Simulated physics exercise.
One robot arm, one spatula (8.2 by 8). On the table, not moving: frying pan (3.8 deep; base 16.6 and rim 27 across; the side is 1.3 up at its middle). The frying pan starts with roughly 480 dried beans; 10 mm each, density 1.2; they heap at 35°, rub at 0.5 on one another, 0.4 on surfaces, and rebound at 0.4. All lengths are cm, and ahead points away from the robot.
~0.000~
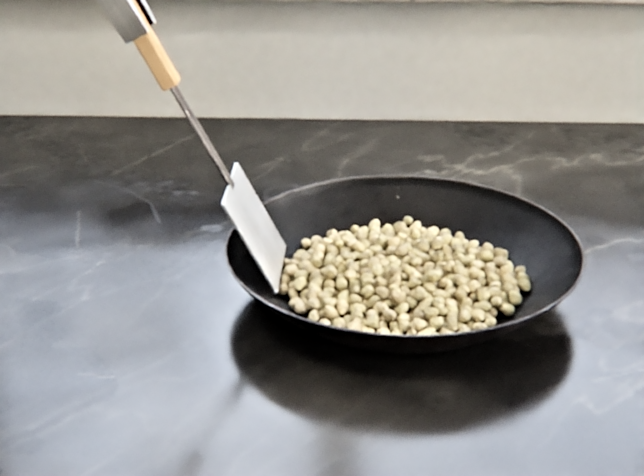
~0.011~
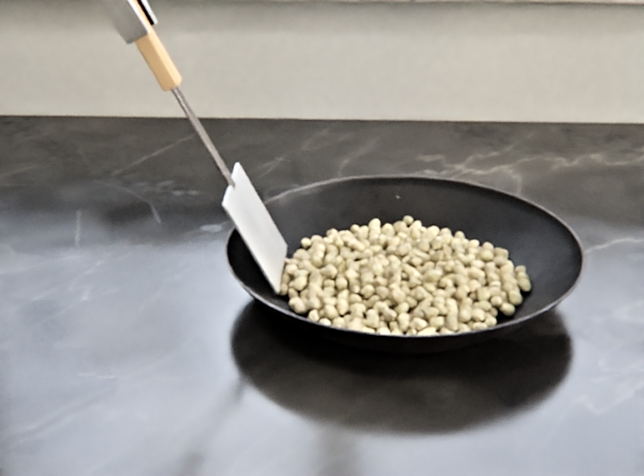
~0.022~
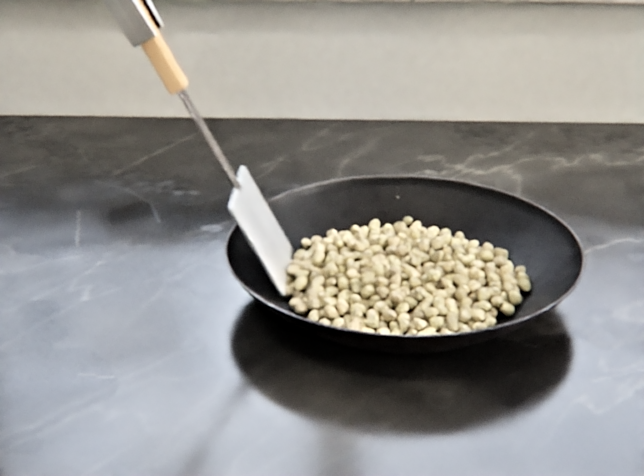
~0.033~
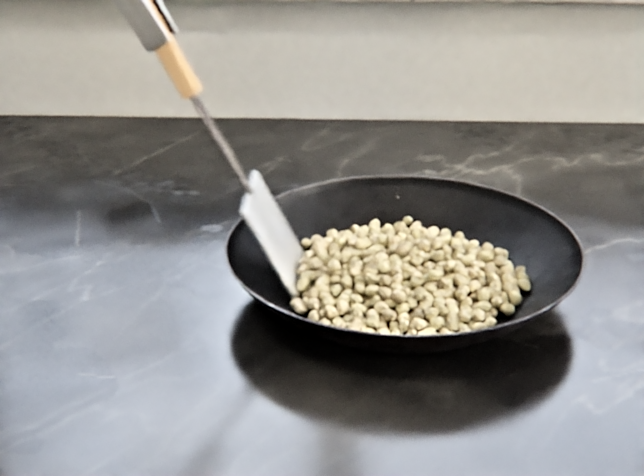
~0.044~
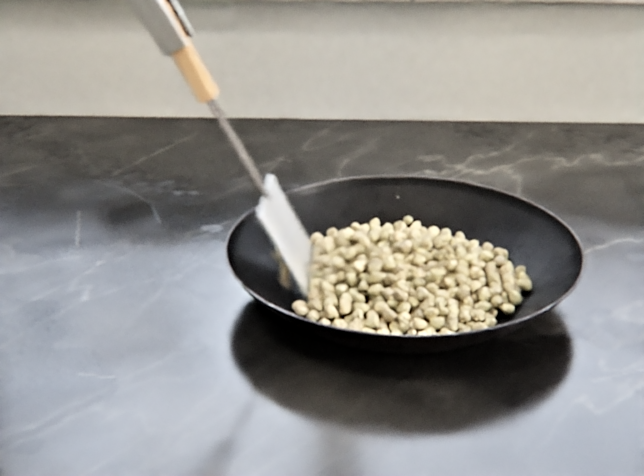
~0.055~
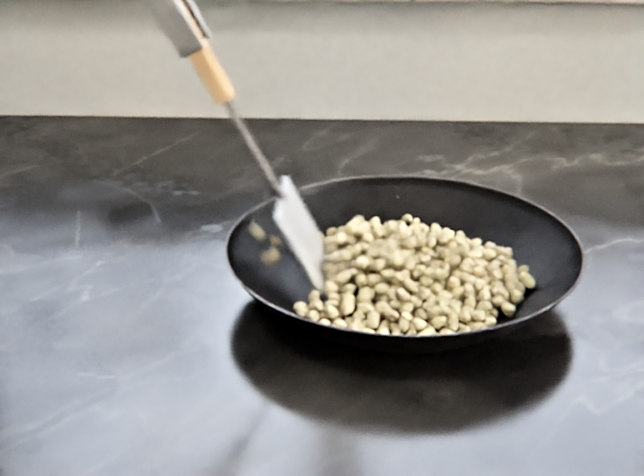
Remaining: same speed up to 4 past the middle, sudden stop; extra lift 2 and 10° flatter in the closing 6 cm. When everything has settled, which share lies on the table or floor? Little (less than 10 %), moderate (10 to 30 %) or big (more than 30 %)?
A little share, less than 10 %, ends on the table or floor.
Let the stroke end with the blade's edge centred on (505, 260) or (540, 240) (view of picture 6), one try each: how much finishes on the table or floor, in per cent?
About 20 and 40 per cent.
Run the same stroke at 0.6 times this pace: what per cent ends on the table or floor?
Some 0 per cent.
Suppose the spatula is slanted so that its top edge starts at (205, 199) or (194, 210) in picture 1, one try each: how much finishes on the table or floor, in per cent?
Some 0 and 0 per cent.
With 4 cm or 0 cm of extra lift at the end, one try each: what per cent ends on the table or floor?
Some 5 and 5 per cent.
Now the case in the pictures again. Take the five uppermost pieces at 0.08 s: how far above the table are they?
Roughly 6 cm.
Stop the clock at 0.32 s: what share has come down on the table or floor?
Some 5 per cent.
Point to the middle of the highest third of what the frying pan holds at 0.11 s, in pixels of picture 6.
At about (442, 261).
After 0.08 s, sloping 63°, highest piece 9 above the table; 478 in the frying pan, 1 on the blade or in flight.
After 0.11 s, sloping 59°, highest piece 13 above the table; 477 in the frying pan, 2 on the blade or in flight.
After 0.32 s, sloping 53°, highest piece 19 above the table; 459 in the frying pan, 16 on the table or floor, 4 on the blade or in flight.
After 1.37 s, sloping 53°, highest piece 5 above the table; 457 in the frying pan, 22 on the table or floor.
In the end, 457 in the frying pan, 22 on the table or floor. That is 5 % on the table or floor.
